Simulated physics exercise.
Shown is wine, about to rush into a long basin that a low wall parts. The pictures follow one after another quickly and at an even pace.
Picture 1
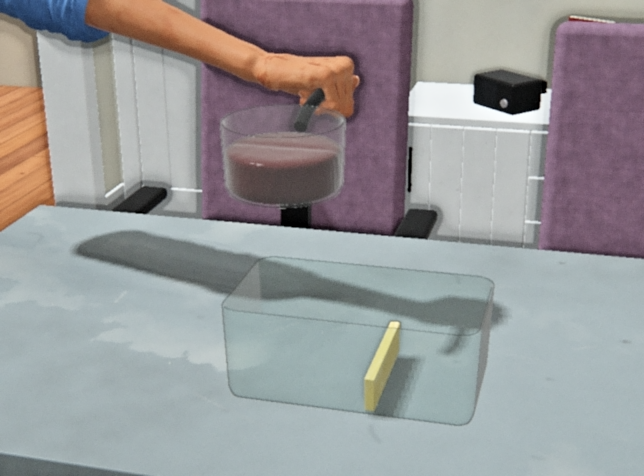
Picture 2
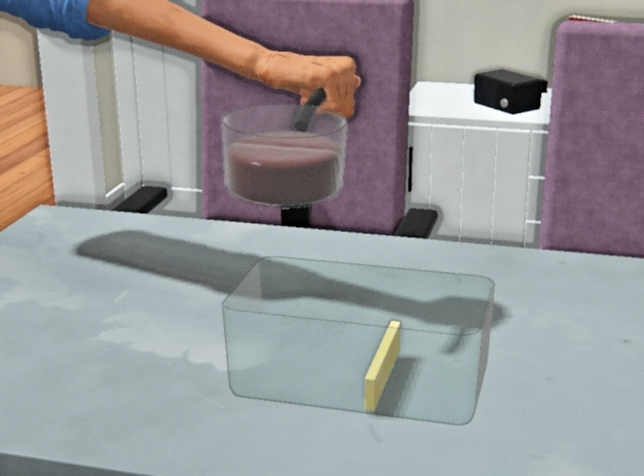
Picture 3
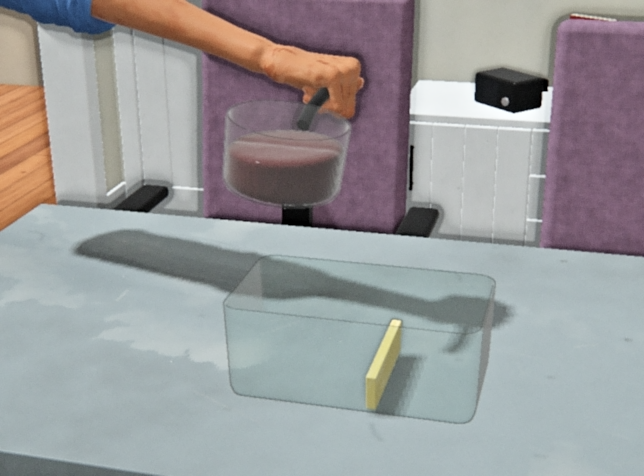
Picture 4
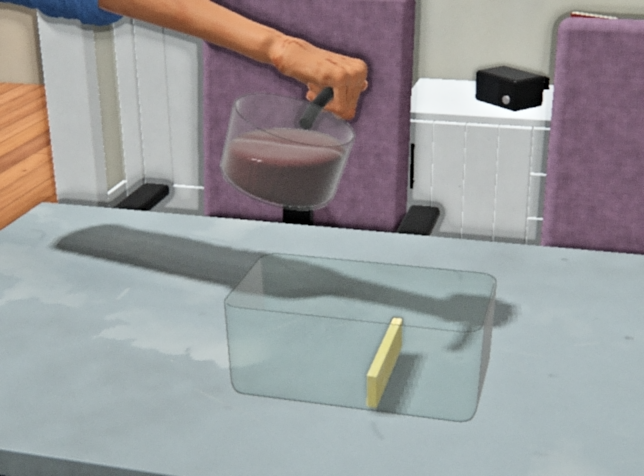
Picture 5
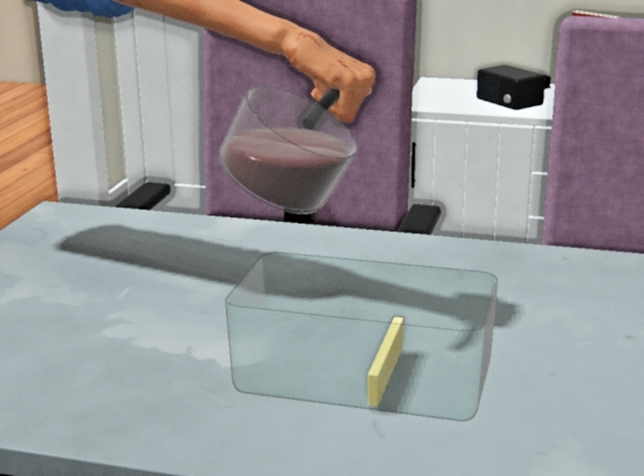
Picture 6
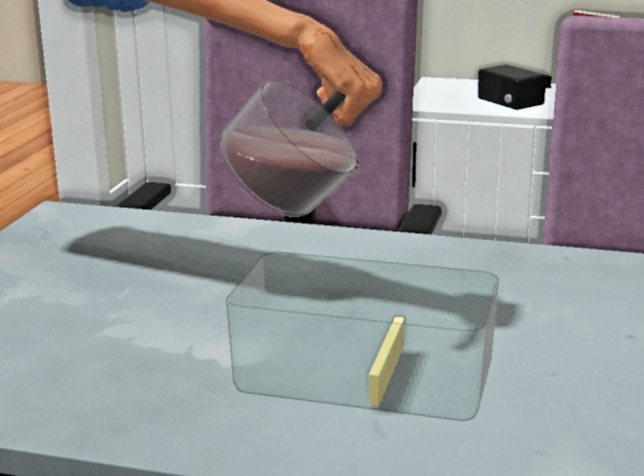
A hand tilts a clear pot of dark wine rightward above a clear, divided basin.
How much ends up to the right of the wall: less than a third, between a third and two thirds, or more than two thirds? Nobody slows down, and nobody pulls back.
I predict a middling amount ends up right of the wall, one third up to two thirds.
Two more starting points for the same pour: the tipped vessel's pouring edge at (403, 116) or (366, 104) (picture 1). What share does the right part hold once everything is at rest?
One after the other: 65 %, 80 %.
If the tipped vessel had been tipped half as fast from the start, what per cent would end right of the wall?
Close to 60 out of every hundred.
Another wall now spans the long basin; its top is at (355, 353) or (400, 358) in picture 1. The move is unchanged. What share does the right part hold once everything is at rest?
About 85 per cent on the first try, and 20 per cent on the second.
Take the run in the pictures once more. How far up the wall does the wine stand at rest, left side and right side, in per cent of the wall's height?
Some 30 per cent left and 40 right.
A moment on, the tilt is 101° and 31 per cent is still to pour, 4 is left of the wall and 15 right of it.
Next, the tilt is 104° and 9 per cent is still to pour, 31 is left of the wall and 49 right of it.
Then the tilt is 104° and 1 per cent is still to pour, 49 is left of the wall and 42 right of it.
Later the tilt is 104° and 0 per cent is still to pour, 54 is left of the wall and 43 right of it.
In the end 54 per cent lies left of the wall, 44 right of it and 2 outside.
